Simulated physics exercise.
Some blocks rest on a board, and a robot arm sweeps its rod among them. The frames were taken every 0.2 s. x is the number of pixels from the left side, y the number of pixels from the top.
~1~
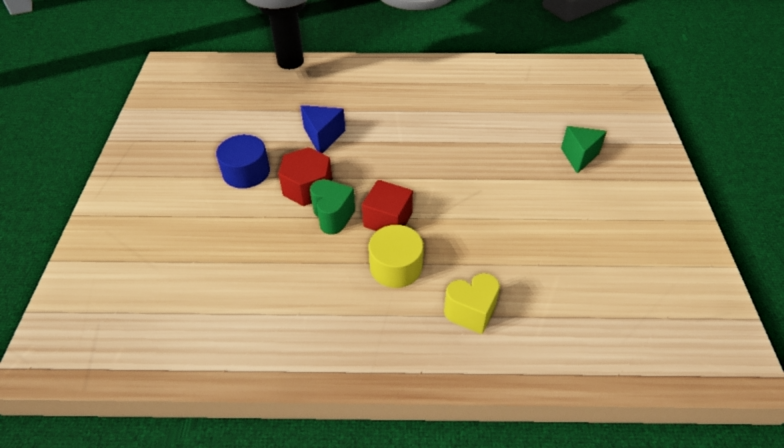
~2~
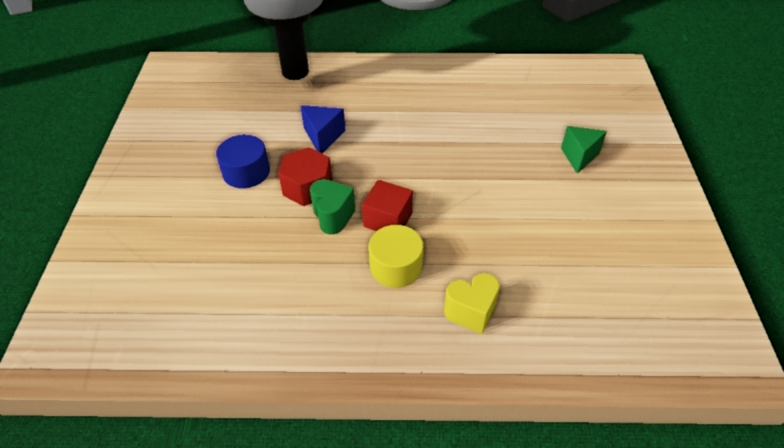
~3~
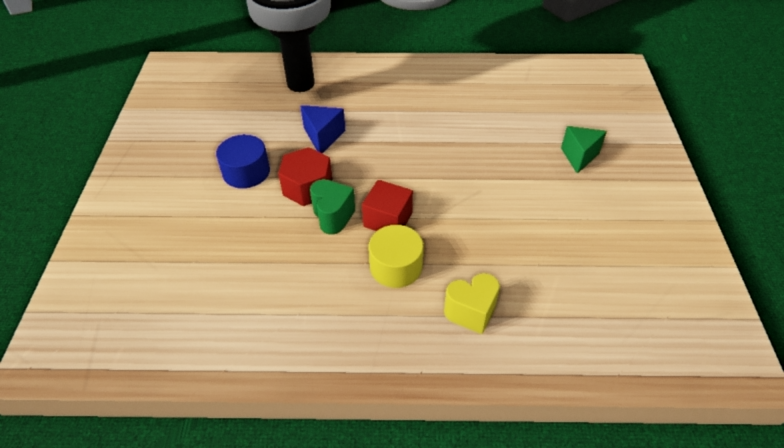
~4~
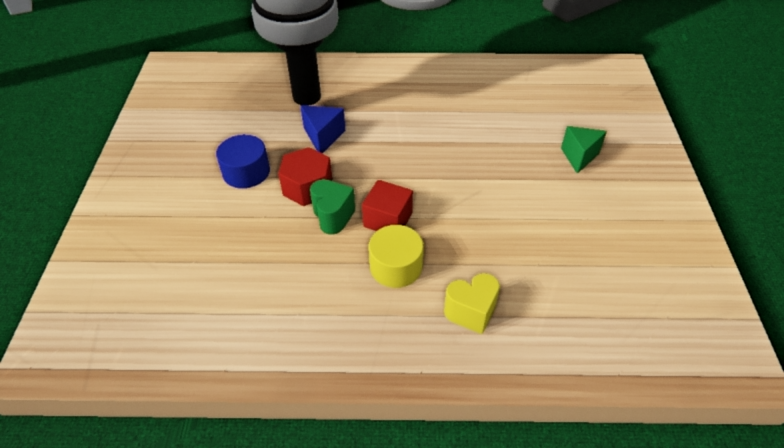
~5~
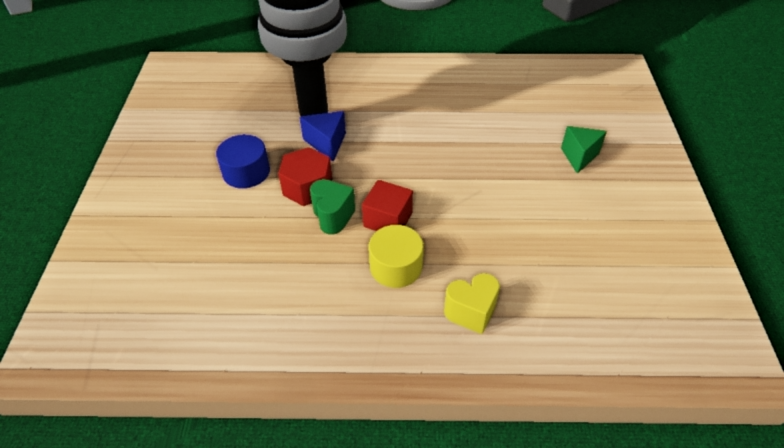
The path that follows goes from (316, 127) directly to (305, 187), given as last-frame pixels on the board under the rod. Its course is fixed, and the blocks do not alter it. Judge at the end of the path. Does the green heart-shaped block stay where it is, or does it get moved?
The block moves away from its spot.
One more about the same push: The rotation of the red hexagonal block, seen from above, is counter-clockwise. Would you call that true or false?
Answer: False.
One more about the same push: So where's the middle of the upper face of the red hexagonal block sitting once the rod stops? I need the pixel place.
It comes to (297, 194).
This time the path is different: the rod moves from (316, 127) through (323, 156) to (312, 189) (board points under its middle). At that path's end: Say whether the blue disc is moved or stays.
Right where it was.
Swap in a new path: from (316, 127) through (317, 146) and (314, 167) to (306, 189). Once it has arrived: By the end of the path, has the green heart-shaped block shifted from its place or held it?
Once the path is done, it is somewhere new.
What follows on the original path. Halfway along, rod at (308, 141); blue triangle at (335, 144), turned 25° anticlockwise.
At the end, rod at (303, 172); blue disc unmoved; red hexagonal block at (297, 194), turned 30° clockwise; blue triangle at (340, 157), turned 60° anticlockwise; green heart-shaped block at (332, 214), turned 70° anticlockwise.
